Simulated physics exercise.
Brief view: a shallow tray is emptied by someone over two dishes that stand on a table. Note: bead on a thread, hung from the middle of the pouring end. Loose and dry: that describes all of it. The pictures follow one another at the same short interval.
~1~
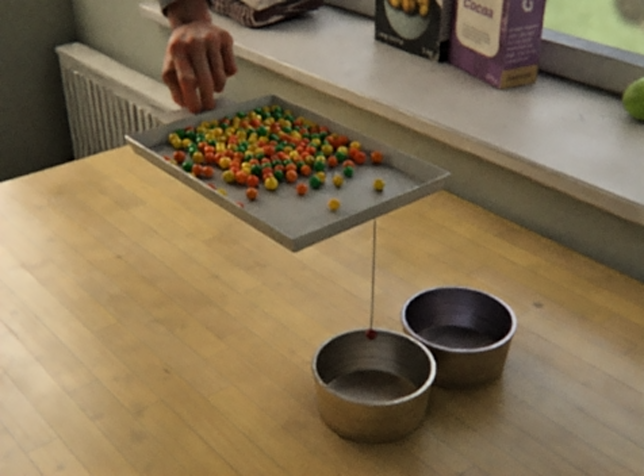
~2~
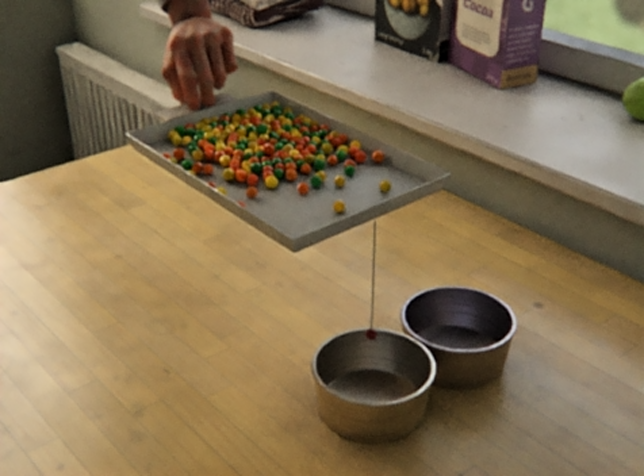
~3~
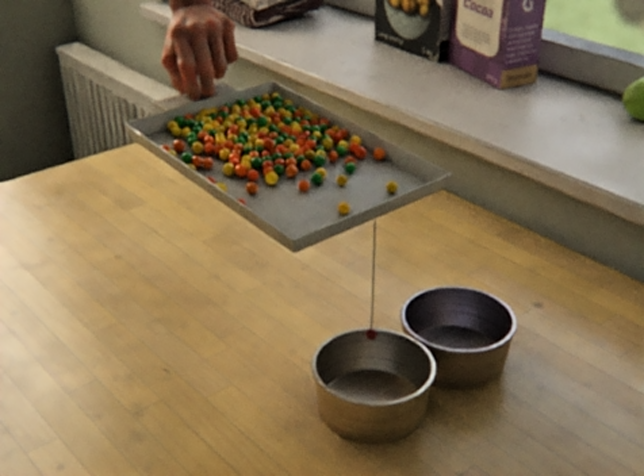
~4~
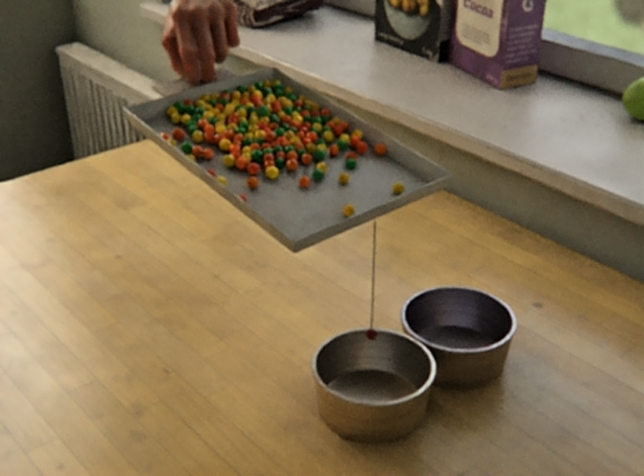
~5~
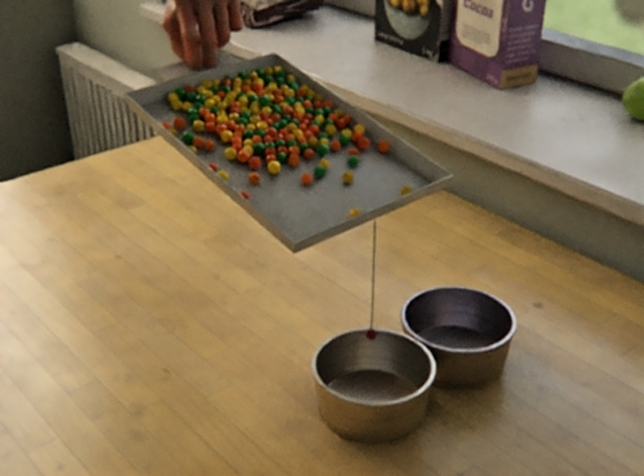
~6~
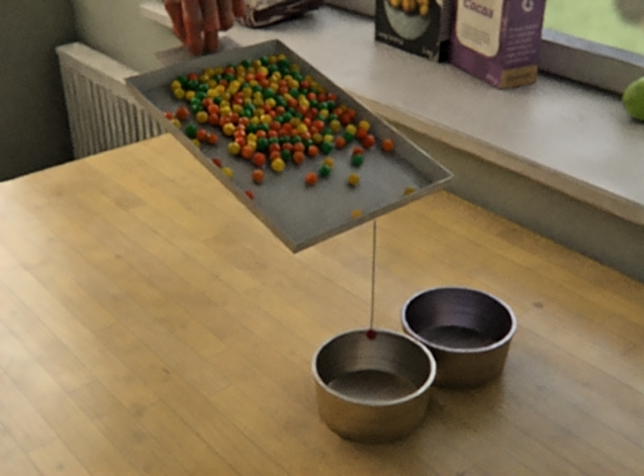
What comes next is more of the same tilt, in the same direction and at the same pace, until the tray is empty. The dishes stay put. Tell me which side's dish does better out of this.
The dish on the left does better.
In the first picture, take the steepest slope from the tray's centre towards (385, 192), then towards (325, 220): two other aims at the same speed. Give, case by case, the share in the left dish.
In order, 10 in a hundred and 30 in a hundred.
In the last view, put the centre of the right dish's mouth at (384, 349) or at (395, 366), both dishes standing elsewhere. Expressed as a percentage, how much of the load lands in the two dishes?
In turn about 40 and about 70 percent.
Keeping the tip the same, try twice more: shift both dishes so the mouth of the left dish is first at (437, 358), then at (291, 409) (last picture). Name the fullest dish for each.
In the first try it's the left-side dish, and in the second it's the right-side dish.
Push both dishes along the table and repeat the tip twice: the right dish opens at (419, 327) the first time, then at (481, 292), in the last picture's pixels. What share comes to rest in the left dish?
Roughly 30% on the first try and 20% on the second.
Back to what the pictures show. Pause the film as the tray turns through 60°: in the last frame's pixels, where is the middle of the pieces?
I'd put the middle close to (377, 217).
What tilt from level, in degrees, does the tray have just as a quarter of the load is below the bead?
Near 55 degrees.
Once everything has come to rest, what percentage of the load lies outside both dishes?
Estimate: Around 50 percent.
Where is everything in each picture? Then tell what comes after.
In the first frame, corners of the pouring end at (294, 234) and (442, 173), level; middle of the load at (262, 146), round plastic beads; left dish at (415, 411); right dish at (499, 359); bead on its thread at (371, 334).
In the second frame, corners of the pouring end at (294, 234) and (442, 173), level; middle of the load at (262, 144).
In the third frame, corners of the pouring end at (294, 235) and (443, 173), tipped barely, level across its low end; middle of the load at (262, 137).
In the fourth frame, corners of the pouring end at (295, 236) and (444, 173), tipped a little, level across its low end; middle of the load at (262, 127).
In the fifth frame, corners of the pouring end at (296, 237) and (445, 174), tipped a little, level across its low end; middle of the load at (263, 117).
In the sixth frame, corners of the pouring end at (297, 238) and (446, 174), tipped clearly, level across its low end; middle of the load at (265, 110), most on the move; left dish at (415, 411); right dish at (499, 359).
Soon, tray tipped steeply; about two thirds on the tray; a small part in the left dish; a small part in the right dish; about a quarter outside both; a small part in the air.
A while on, tray tipped past a quarter turn; about a third in the left dish; a small part in the right dish; about a third outside both; a small part in the air.
Towards the end, tray tipped past a quarter turn; about a third in the left dish; a small part in the right dish; about half outside both.
Finally, tray tipped past a quarter turn; about a third in the left dish; a small part in the right dish; about half outside both.
